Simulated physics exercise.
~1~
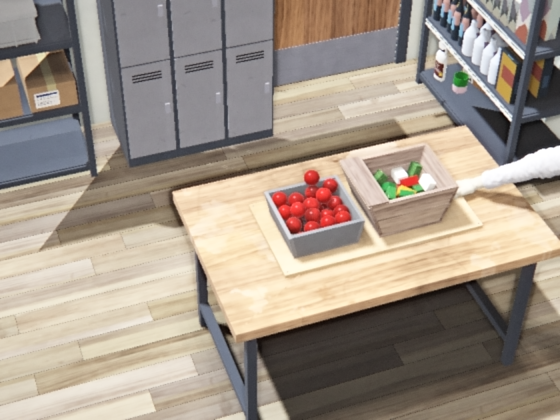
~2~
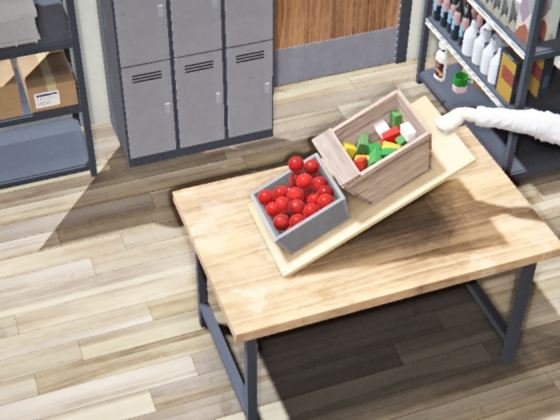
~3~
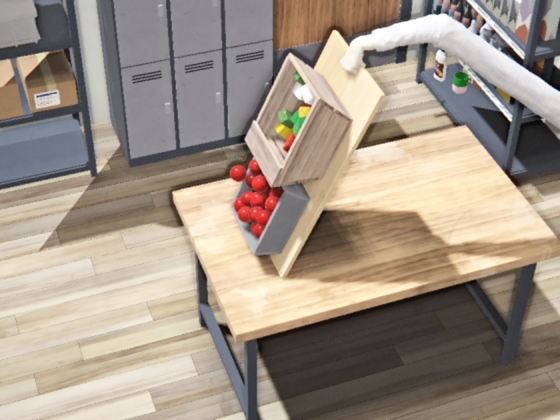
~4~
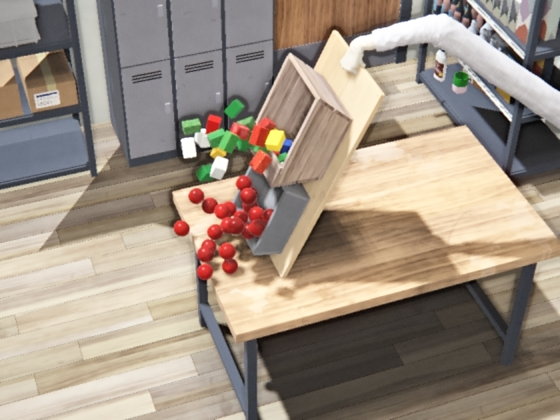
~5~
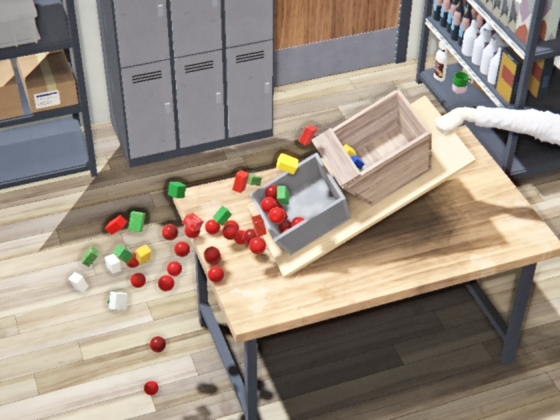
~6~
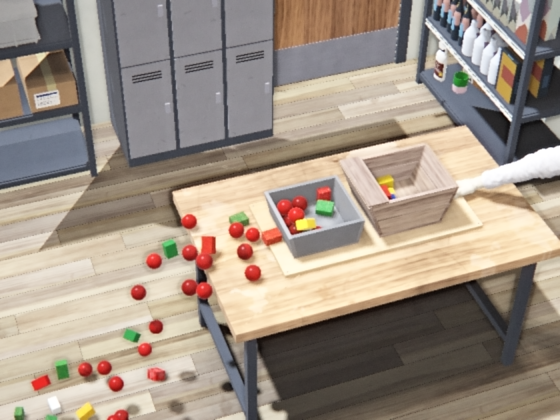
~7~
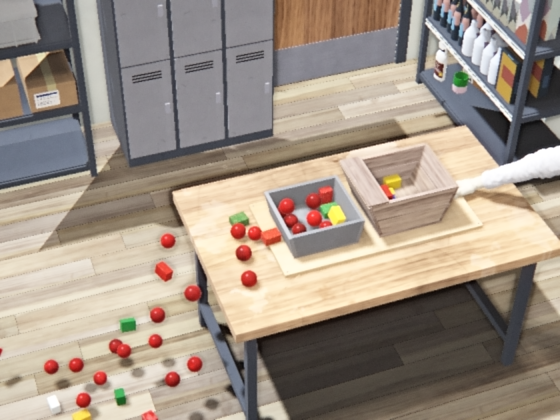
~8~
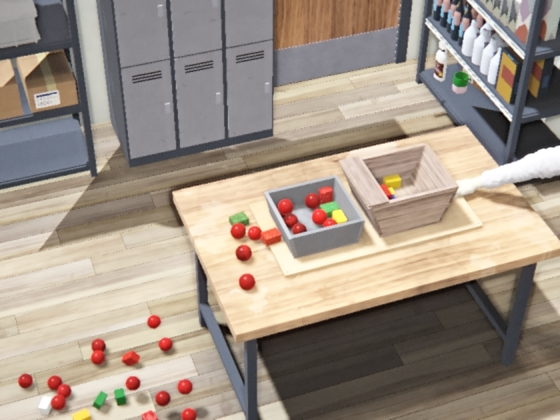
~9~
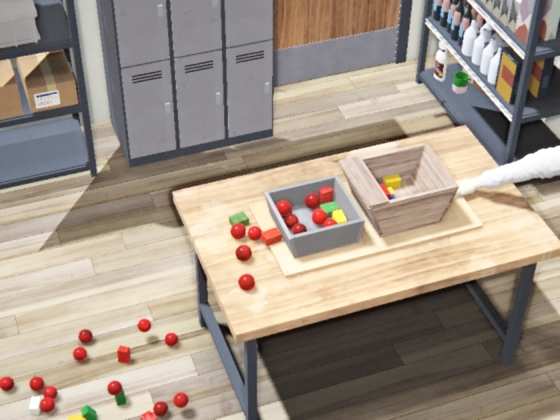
A white arm tilted a board holding two open crates steeply to the left, and red balls and colored blocks tumbled out across the table onto the floor; the board was lowered flat again, leaving only some pieces in each crate.
